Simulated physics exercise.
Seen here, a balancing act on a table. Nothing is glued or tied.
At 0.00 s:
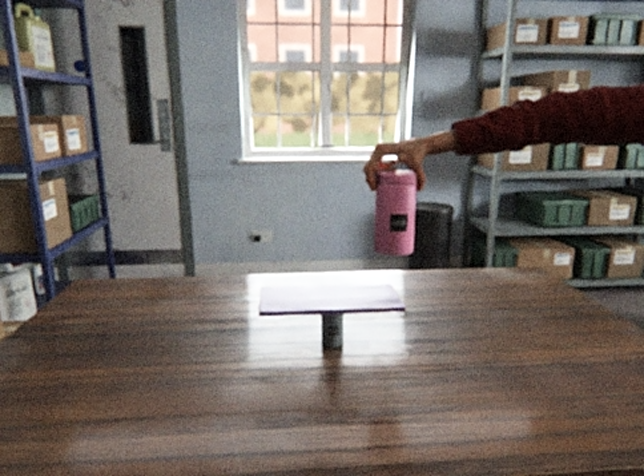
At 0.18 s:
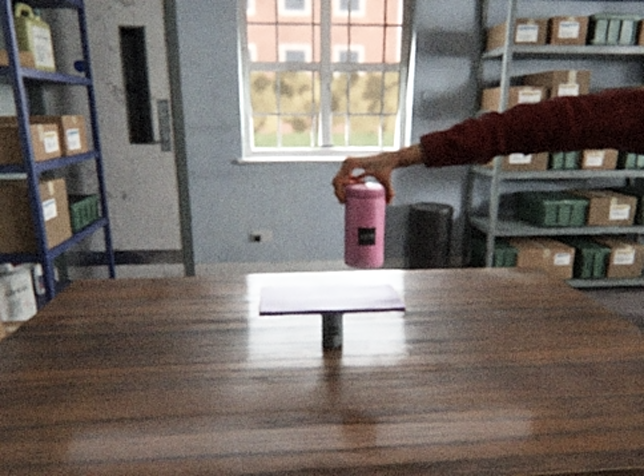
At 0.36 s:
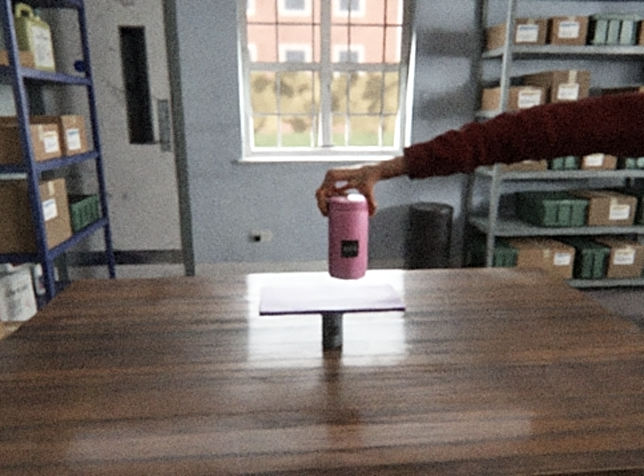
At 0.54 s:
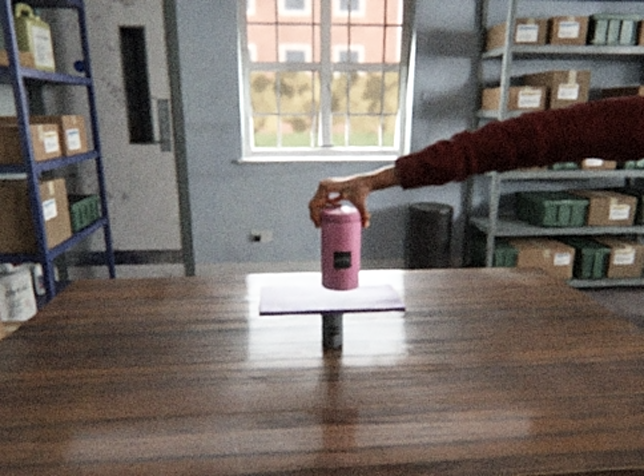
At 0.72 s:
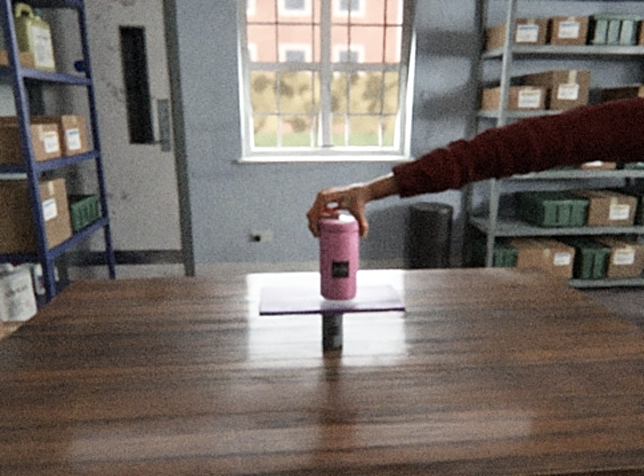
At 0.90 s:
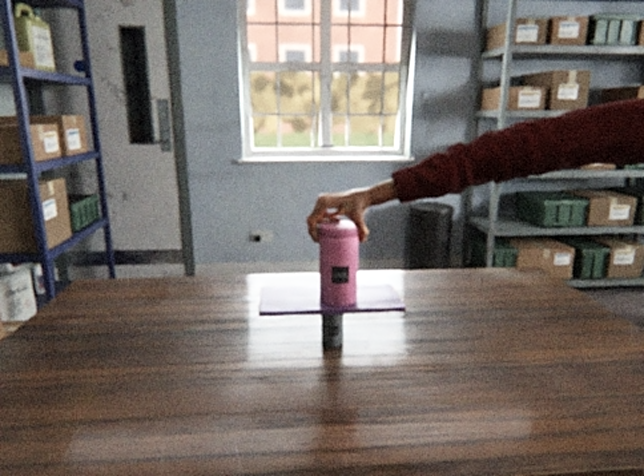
An arm in a dark red sleeve reaches in from the right over a brown wooden table, seen from a still camera in a storeroom with a window and shelves of boxes. A purple board sits on a small dark support mid-table, and the hand grips a pink jar above it. The hand carries the jar left and down, then lowers it slowly onto the board, still holding its top.
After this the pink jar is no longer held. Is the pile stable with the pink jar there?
Outcome: The stack stays up.
By 1.40 s, all is still.
By 2.20 s, pink jar resting near (338, 263).
When it is over (3.5 s), all 3 as before. End places, in pixels of the last picture, pink jar near (339, 263). The stack keeps its balance.
